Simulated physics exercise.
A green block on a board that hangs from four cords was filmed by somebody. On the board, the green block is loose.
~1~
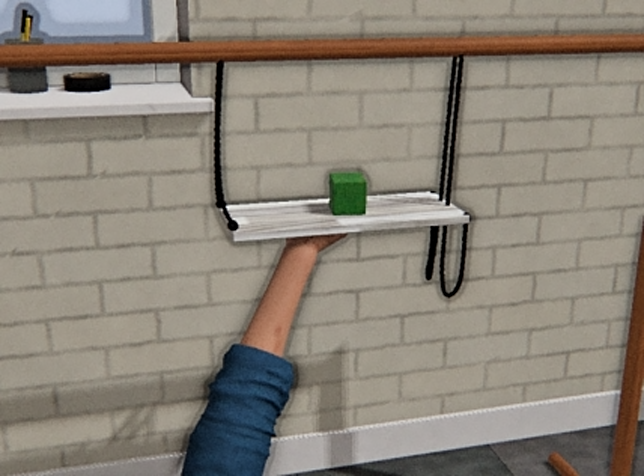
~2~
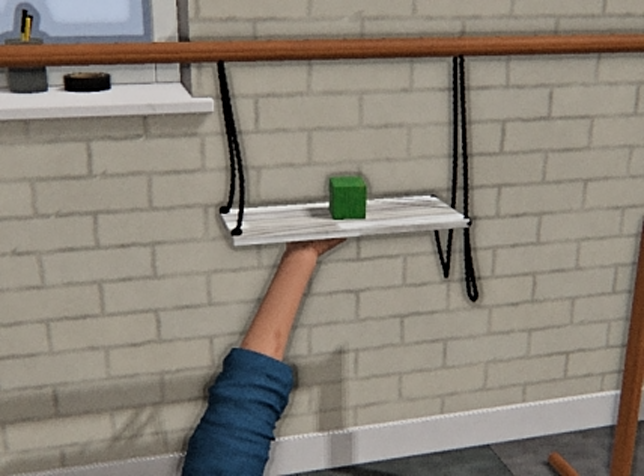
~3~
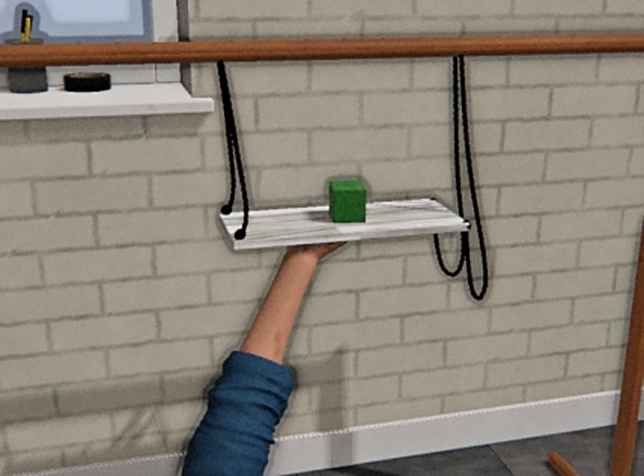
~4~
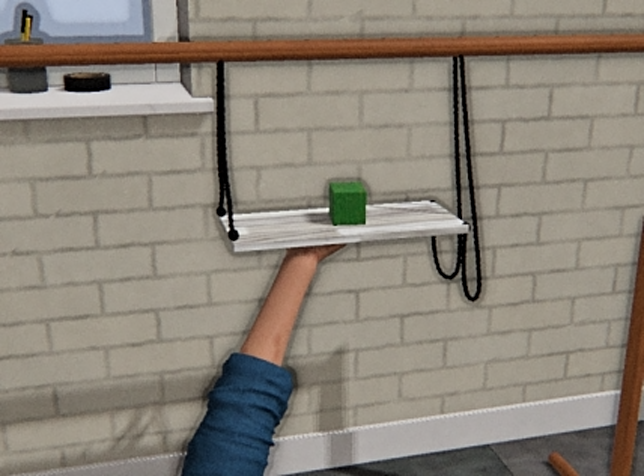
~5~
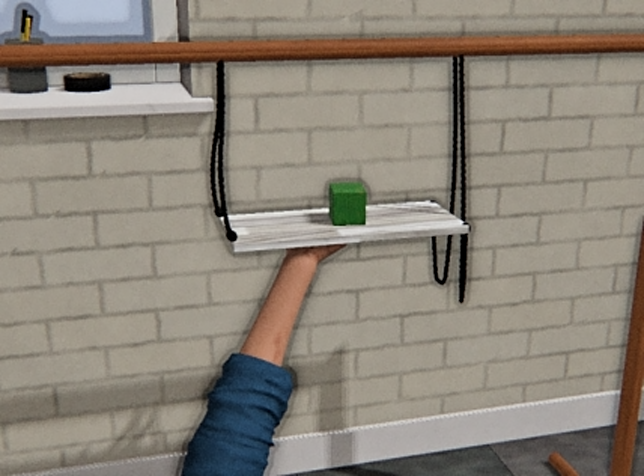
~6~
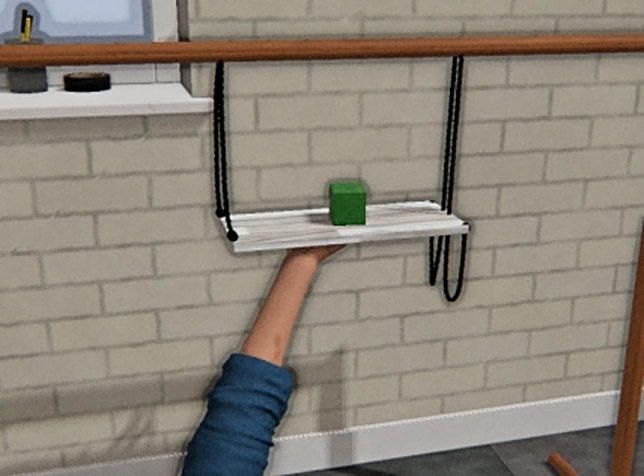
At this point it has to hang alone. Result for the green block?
It's likely to fall away rightward, if you ask me.
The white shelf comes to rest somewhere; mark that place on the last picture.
When things settle, its middle is close to (307, 308).
Then, 0.62 s past the final frame, board tipped 47° down to the right; block falling near (559, 430).
Then, 1.24 s past the final frame, board tipped 48° down to the right; block on the floor.
When it is over, board tipped 49° down to the right; block on the floor. The green block goes off on the right.
